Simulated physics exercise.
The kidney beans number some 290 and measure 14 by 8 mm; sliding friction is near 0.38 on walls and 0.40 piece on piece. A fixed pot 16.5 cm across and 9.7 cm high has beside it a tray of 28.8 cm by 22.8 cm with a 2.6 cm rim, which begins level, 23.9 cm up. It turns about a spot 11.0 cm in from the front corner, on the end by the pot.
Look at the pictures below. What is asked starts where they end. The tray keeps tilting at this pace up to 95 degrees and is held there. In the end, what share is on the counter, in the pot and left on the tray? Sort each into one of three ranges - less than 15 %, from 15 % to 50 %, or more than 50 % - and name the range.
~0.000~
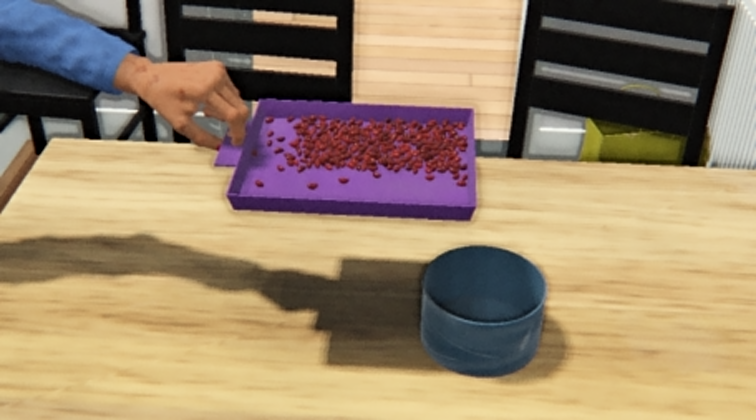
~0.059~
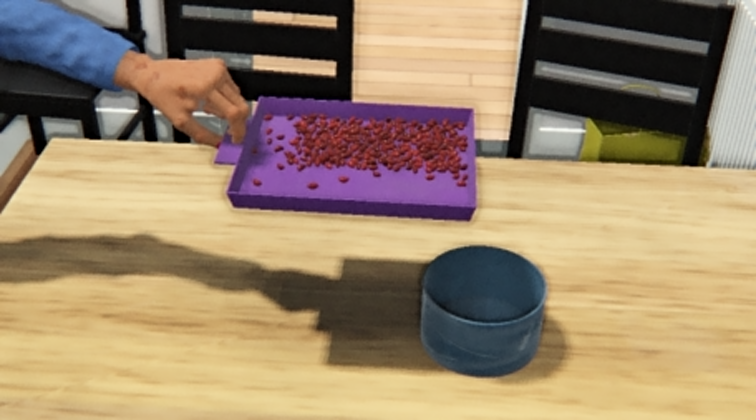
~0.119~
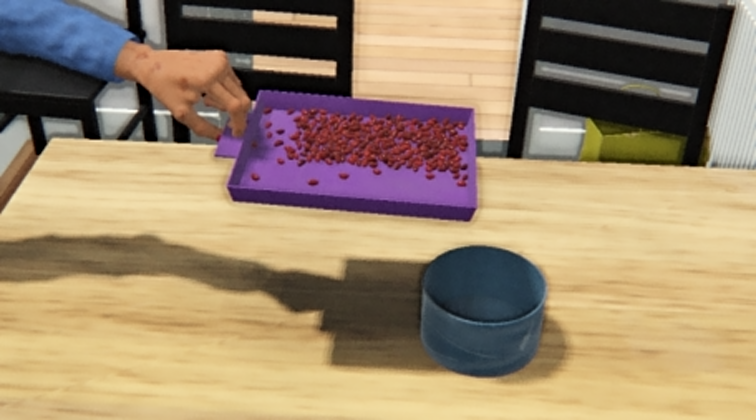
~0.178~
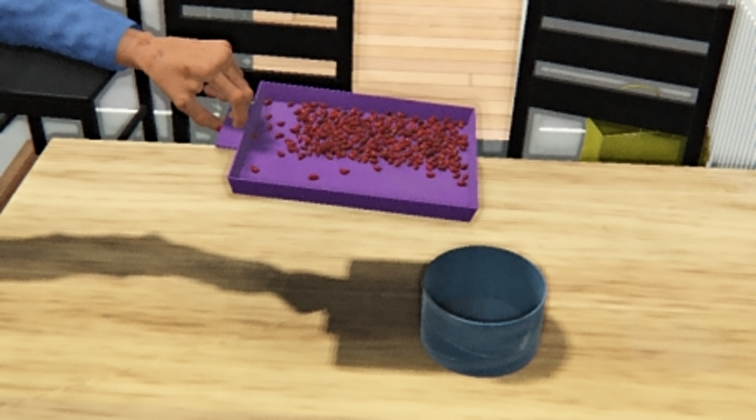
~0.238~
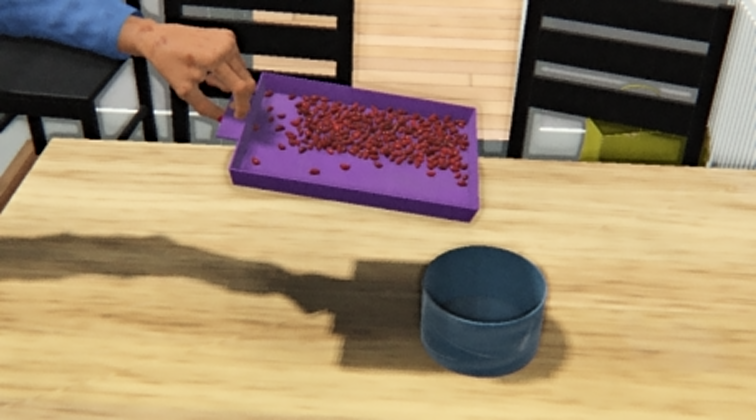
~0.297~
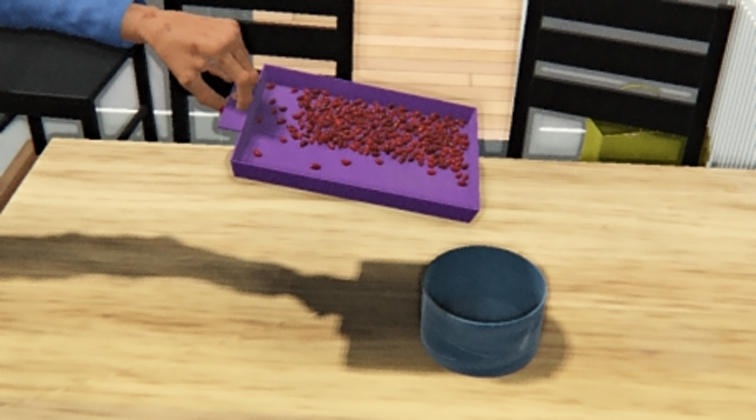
Ranges: Counter: From 15 % to 50 %; pot: More than 50 %; tray: Less than 15 %.
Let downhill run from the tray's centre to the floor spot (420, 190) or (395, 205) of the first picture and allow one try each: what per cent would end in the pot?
First try: About 90 percent; second try: About 70 percent.
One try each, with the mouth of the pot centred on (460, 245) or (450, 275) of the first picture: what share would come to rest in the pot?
Estimates: 35 in a hundred and 25 in a hundred.
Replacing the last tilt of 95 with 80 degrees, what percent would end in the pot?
I'd expect some 50 per cent in the pot.
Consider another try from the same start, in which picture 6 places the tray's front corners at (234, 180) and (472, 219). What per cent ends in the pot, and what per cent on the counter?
Pot: 75, counter: 25.
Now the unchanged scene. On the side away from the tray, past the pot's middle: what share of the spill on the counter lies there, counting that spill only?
80 %.
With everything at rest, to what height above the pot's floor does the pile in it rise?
About 2.0 centimetres.
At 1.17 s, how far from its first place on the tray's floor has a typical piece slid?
Around 8 centimetres.
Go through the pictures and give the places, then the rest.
In the first picture, tray tilt 0 degrees, front corners at (232, 192) and (471, 203); middle of the pieces at (374, 147); pot at (485, 283).
In the second picture, tray tilt 1 degrees, front corners at (232, 190) and (471, 204); middle of the pieces at (374, 147).
In the third picture, tray tilt 3 degrees, front corners at (233, 184) and (472, 204); middle of the pieces at (374, 144).
In the fourth picture, tray tilt 5 degrees, front corners at (234, 175) and (473, 205), lowest corner right front; middle of the pieces at (375, 140).
In the fifth picture, tray tilt 8 degrees, front corners at (235, 167) and (474, 205), lowest corner right front; middle of the pieces at (376, 136).
In the sixth picture, tray tilt 11 degrees, front corners at (237, 159) and (475, 206), lowest corner right front; middle of the pieces at (377, 132); pot at (485, 283). The tray's pace is about 45 degrees a second.
Then, at 1.17 s, tilt 50 degrees; the tray holds 100 %, the pot 0 %.
After 1.75 s, tilt 76 degrees; the tray holds 95 %, the pot 5 %.
Then, at 2.39 s, tilt 95 degrees; the tray holds 5 %, the pot 55 %.
In the end, at 3.7 s, counter 35 %, pot 65 %, tray 0 %.
